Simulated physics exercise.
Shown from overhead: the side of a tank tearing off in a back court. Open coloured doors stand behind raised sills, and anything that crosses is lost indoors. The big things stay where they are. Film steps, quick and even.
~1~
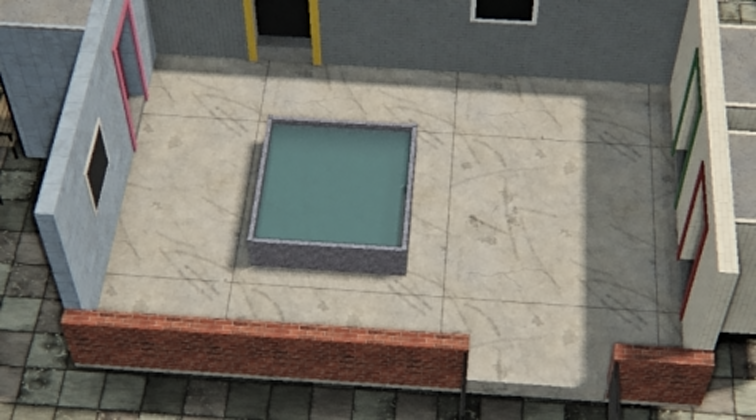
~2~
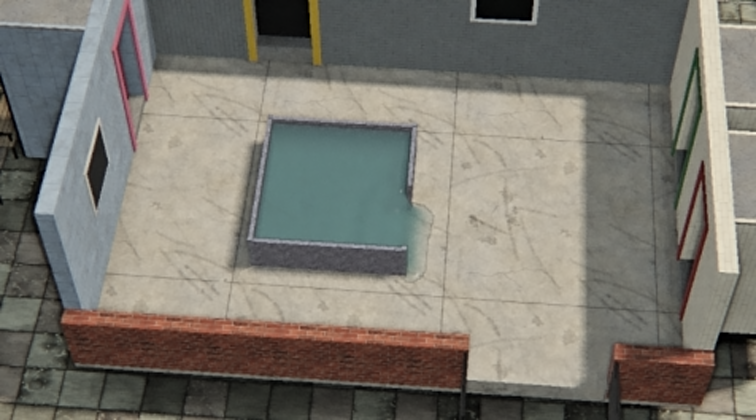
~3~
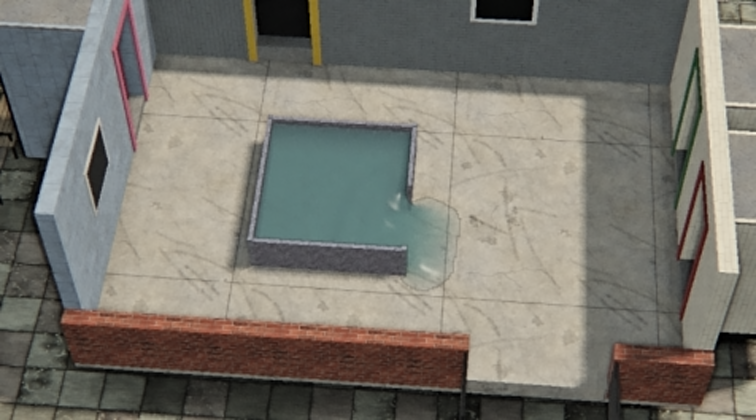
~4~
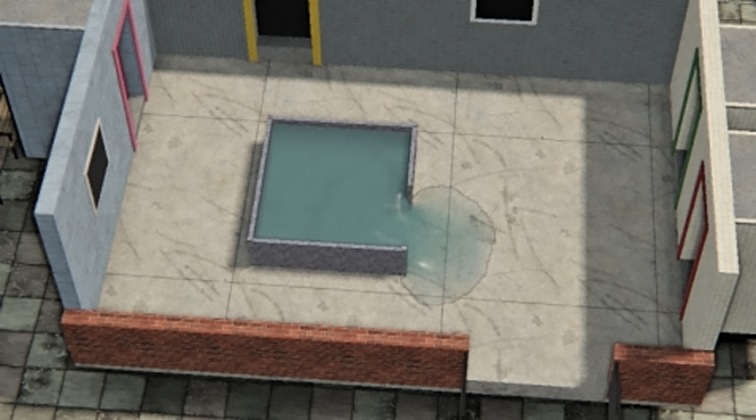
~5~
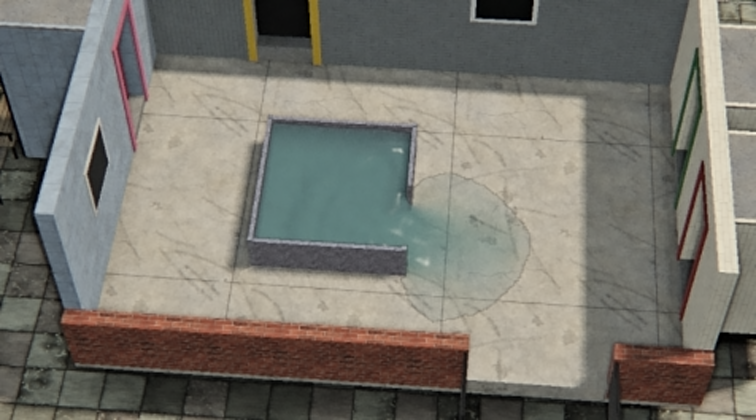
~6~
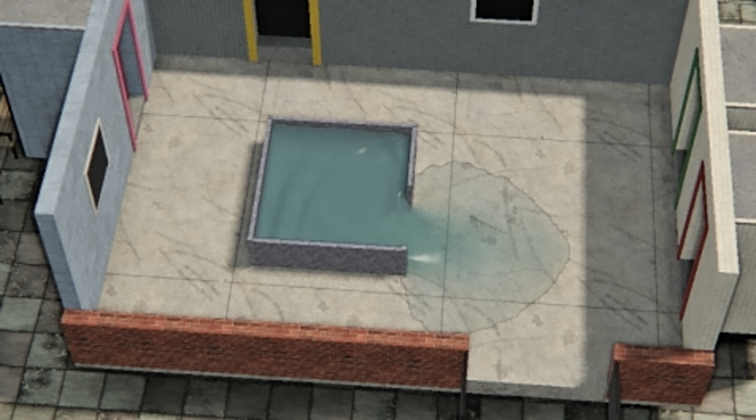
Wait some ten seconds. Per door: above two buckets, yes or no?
Pink door no. Yellow door no. Red door yes. Green door no.
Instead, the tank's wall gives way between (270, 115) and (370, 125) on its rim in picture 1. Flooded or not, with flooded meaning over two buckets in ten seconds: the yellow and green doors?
Lab note - yellow door stays short of it, green door stays short of it.
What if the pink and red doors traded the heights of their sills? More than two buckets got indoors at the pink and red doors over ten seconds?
After the swap the pink door stays within it and the red door overflows the limit.
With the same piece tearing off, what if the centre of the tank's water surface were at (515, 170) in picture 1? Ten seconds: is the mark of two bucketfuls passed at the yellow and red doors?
Yellow gets less, red gets more.
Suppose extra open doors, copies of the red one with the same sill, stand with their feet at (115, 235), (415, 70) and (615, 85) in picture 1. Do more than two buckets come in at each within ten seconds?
Each in turn, the new doors: Remains within bounds, remains within bounds, breaks the limit.
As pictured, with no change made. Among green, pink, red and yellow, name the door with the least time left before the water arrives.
Answer: The red one.
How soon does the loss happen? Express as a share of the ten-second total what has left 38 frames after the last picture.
My reading is near 70 per cent.
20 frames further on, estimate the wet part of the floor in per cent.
Around 40 percent.
A moment on, water covers 25 % of the floor; the pink door not reached, the yellow door not reached, the red door wet at the sill, nothing in, the green door not reached.
Next, water covers 35 % of the floor; the pink door not reached, the yellow door not reached, the red door over two buckets in, the green door wet at the sill, nothing in.
Then, water covers 40 % of the floor; the pink door not reached, the yellow door not reached, the red door far over two buckets in, the green door wet at the sill, nothing in.
Later, water covers 50 % of the floor; the pink door not reached, the yellow door not reached, the red door far over two buckets in, the green door wet at the sill, nothing in.
In the end, water covers 60 % of the floor; the pink door not reached, the yellow door wet at the sill, nothing in, the red door far over two buckets in, the green door wet at the sill, nothing in.
